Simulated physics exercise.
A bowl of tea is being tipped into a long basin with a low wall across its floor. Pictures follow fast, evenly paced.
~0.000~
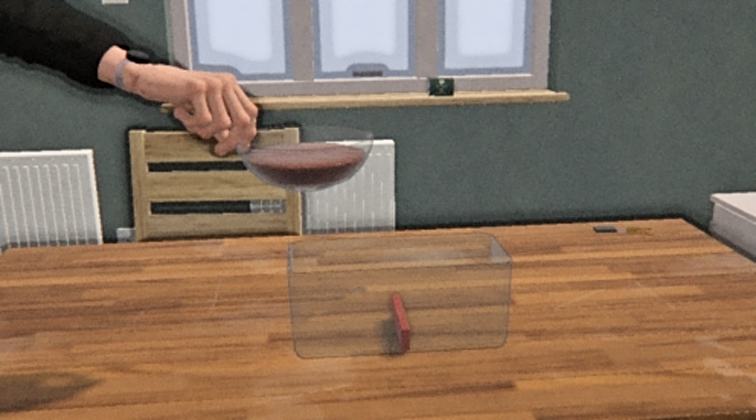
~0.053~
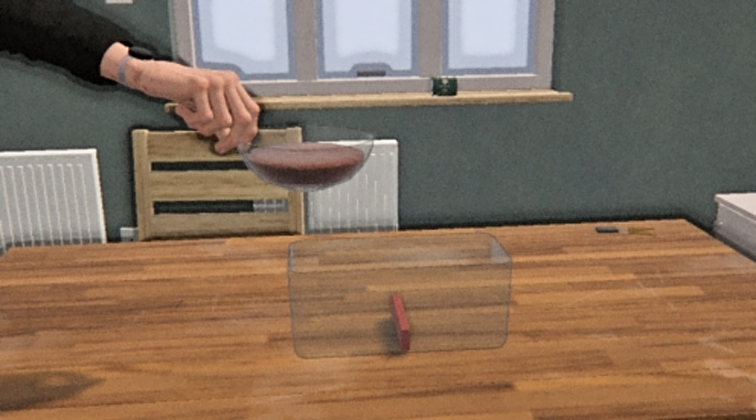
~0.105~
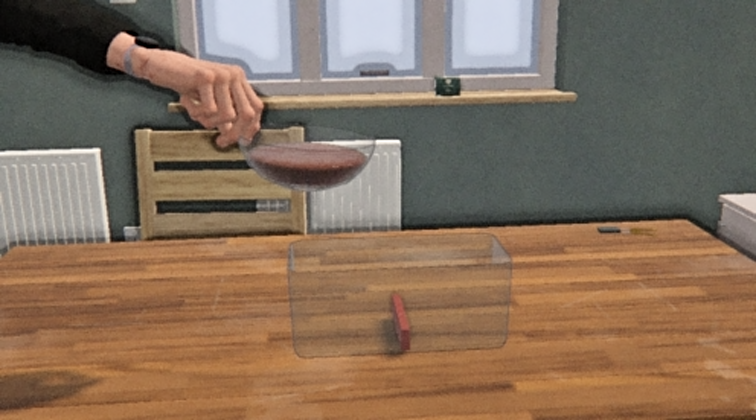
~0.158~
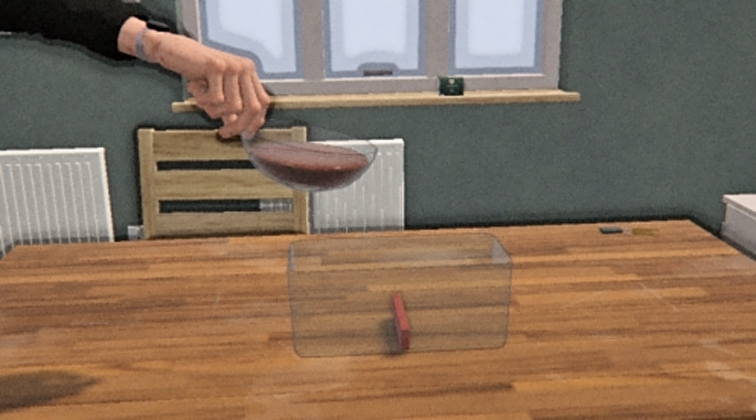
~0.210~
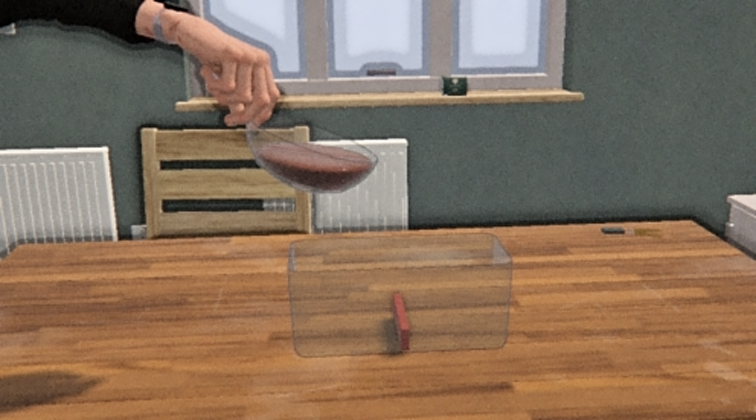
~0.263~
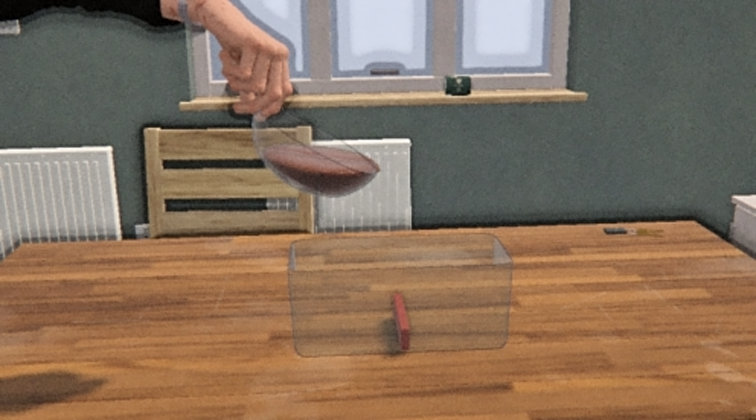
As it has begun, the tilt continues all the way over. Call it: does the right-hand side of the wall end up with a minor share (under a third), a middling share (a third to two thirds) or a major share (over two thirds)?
The right side gets a middling share.
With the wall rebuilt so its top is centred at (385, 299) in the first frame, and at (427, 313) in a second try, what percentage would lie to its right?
First try around 75 percent; second try around 25 percent.
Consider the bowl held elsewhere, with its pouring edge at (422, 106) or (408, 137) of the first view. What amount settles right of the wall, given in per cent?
In order, roughly 65 percent and 65 percent.
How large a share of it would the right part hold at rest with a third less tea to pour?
It comes to around 55 percent.
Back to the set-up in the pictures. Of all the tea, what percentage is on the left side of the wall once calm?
I'd put it at around 40 %.
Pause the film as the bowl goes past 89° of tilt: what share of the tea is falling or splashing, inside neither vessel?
About 30 per cent.
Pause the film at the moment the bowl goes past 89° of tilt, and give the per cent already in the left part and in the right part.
Left 15 per cent, right 50 per cent.
A moment on, the bowl is tipped on its side and 6 per cent is still to pour, 14 is left of the wall and 49 right of it.
Next, the bowl is tipped right over and 0 per cent is still to pour, 36 is left of the wall and 60 right of it.
Then the bowl is tipped right over and 0 per cent is still to pour, 40 is left of the wall and 58 right of it.
Later the bowl is tipped right over and 0 per cent is still to pour, 42 is left of the wall and 56 right of it.
In the end 42 per cent lies left of the wall, 56 right of it and 2 outside.
